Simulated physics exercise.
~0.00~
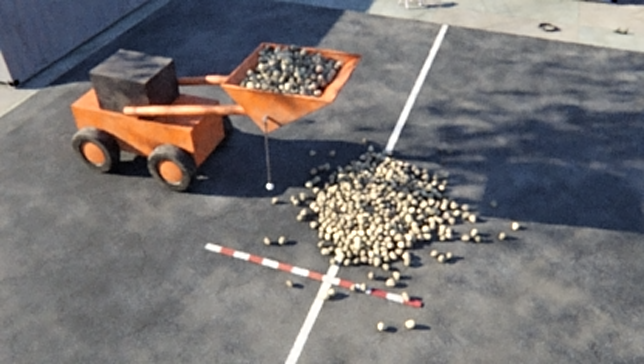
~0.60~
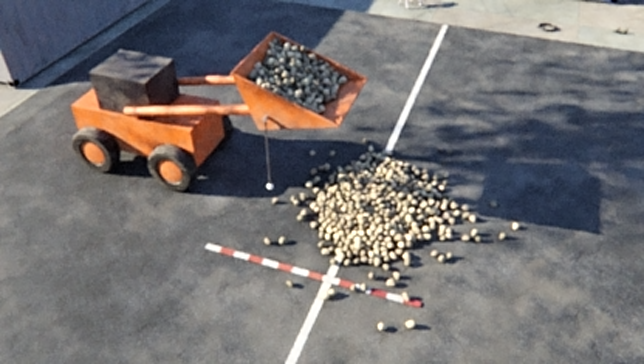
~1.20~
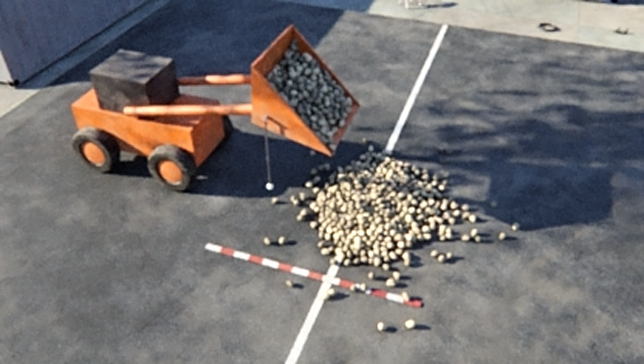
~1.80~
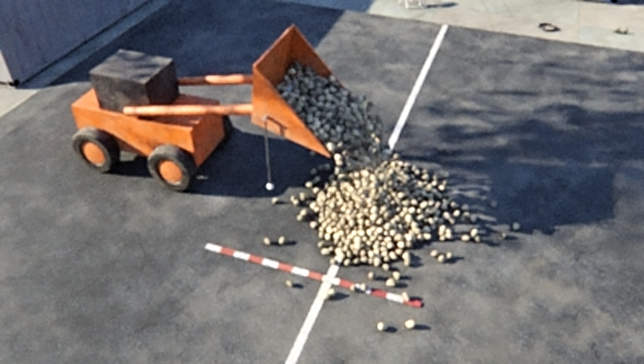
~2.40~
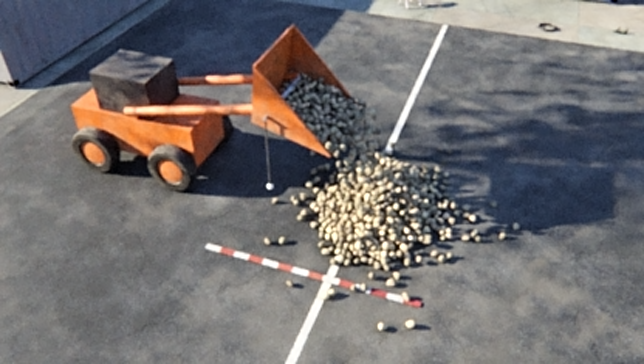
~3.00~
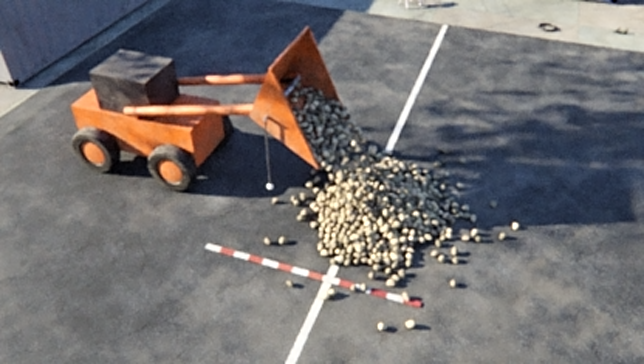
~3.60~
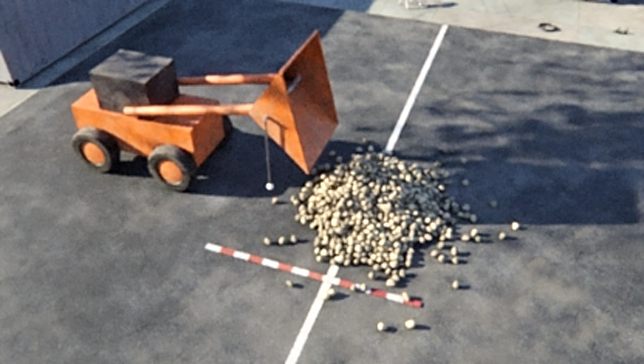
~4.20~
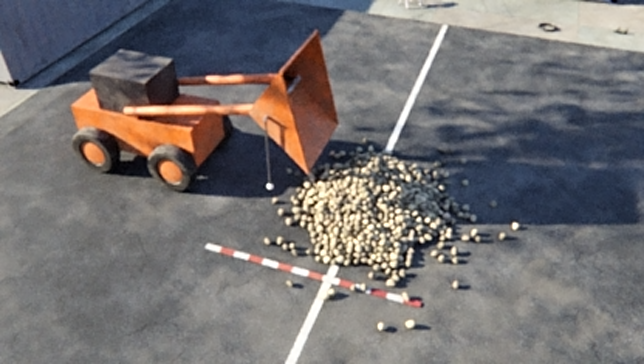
An orange loader tips its bucket in stages, emptying its stones onto the pale pile.
